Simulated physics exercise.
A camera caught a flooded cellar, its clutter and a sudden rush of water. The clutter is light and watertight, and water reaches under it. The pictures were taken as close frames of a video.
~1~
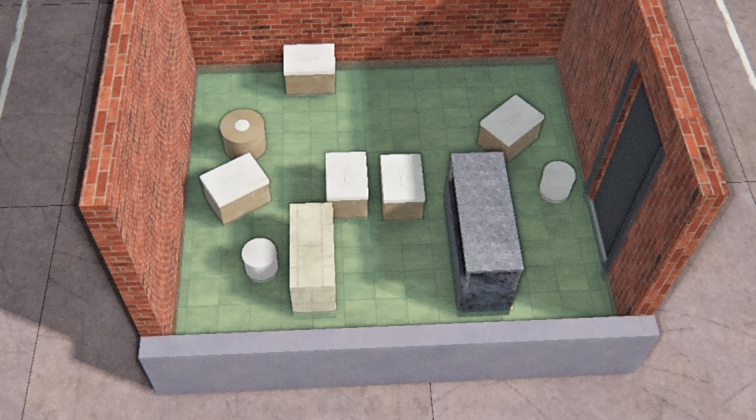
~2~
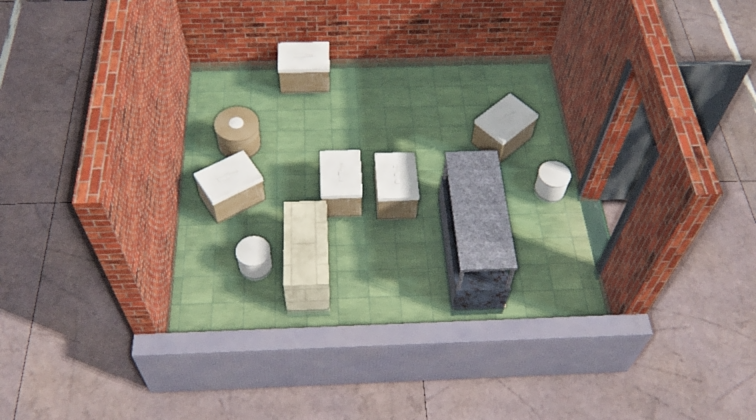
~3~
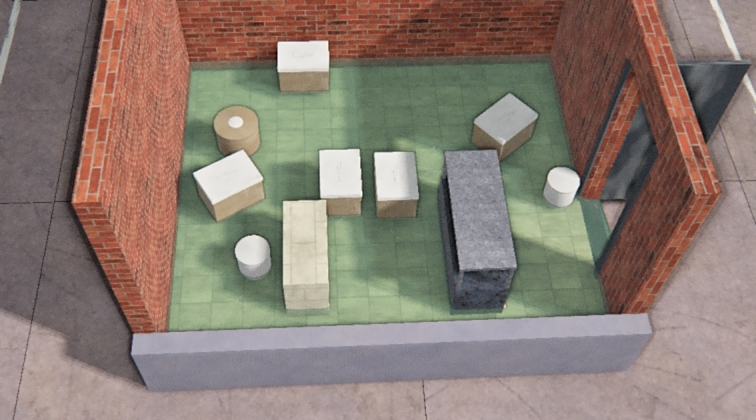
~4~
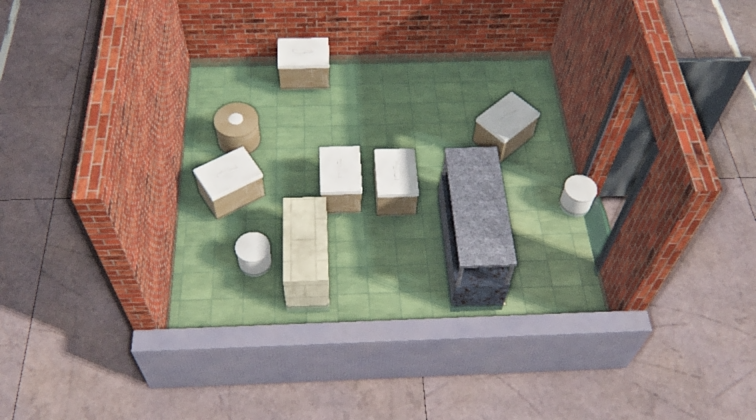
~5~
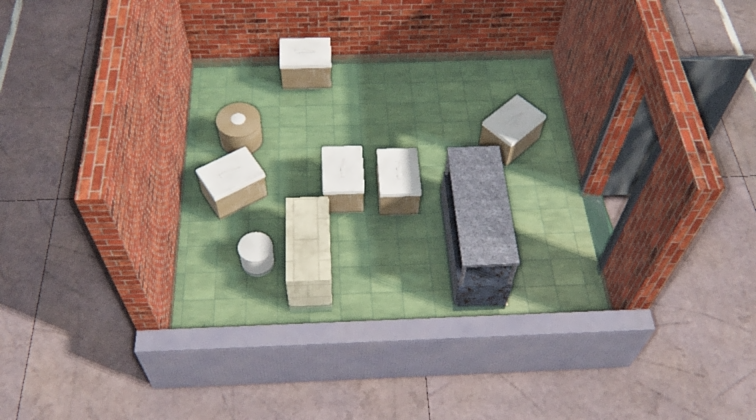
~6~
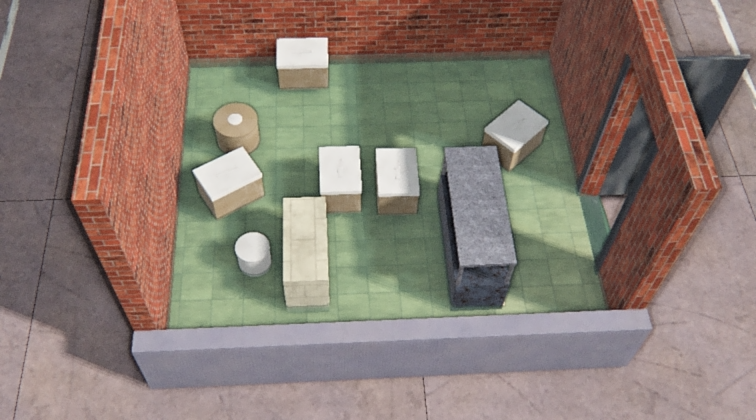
A brick room's door opens, a white cylinder slides out, and a nearby box shifts slightly.
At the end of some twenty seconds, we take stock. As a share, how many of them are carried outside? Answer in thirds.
One to two thirds.
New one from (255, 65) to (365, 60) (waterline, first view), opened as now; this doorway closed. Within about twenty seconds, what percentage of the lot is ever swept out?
Around 80 in a hundred.
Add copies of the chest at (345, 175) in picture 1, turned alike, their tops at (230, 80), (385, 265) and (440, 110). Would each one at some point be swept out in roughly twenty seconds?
Okay, one at a time: Does not get out, next does not get out, last gets out.
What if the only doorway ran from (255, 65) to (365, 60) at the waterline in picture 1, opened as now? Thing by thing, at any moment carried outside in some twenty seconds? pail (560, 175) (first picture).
Obs., item: Retained.
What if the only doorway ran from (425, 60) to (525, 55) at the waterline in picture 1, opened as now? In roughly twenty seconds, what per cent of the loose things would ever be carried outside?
Close to 60 percent.
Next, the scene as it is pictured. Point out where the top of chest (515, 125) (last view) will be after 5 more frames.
About (561, 176).
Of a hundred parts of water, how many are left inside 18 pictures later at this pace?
76 %.
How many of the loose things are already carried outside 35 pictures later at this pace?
That comes to 3.
A moment on, 1 of 8 are out; 7 afloat.
Next, 2 of 8 are out; 6 afloat.
Later, 3 of 8 are out; 5 afloat.
In the end, 3 of 8 are out; 5 afloat.
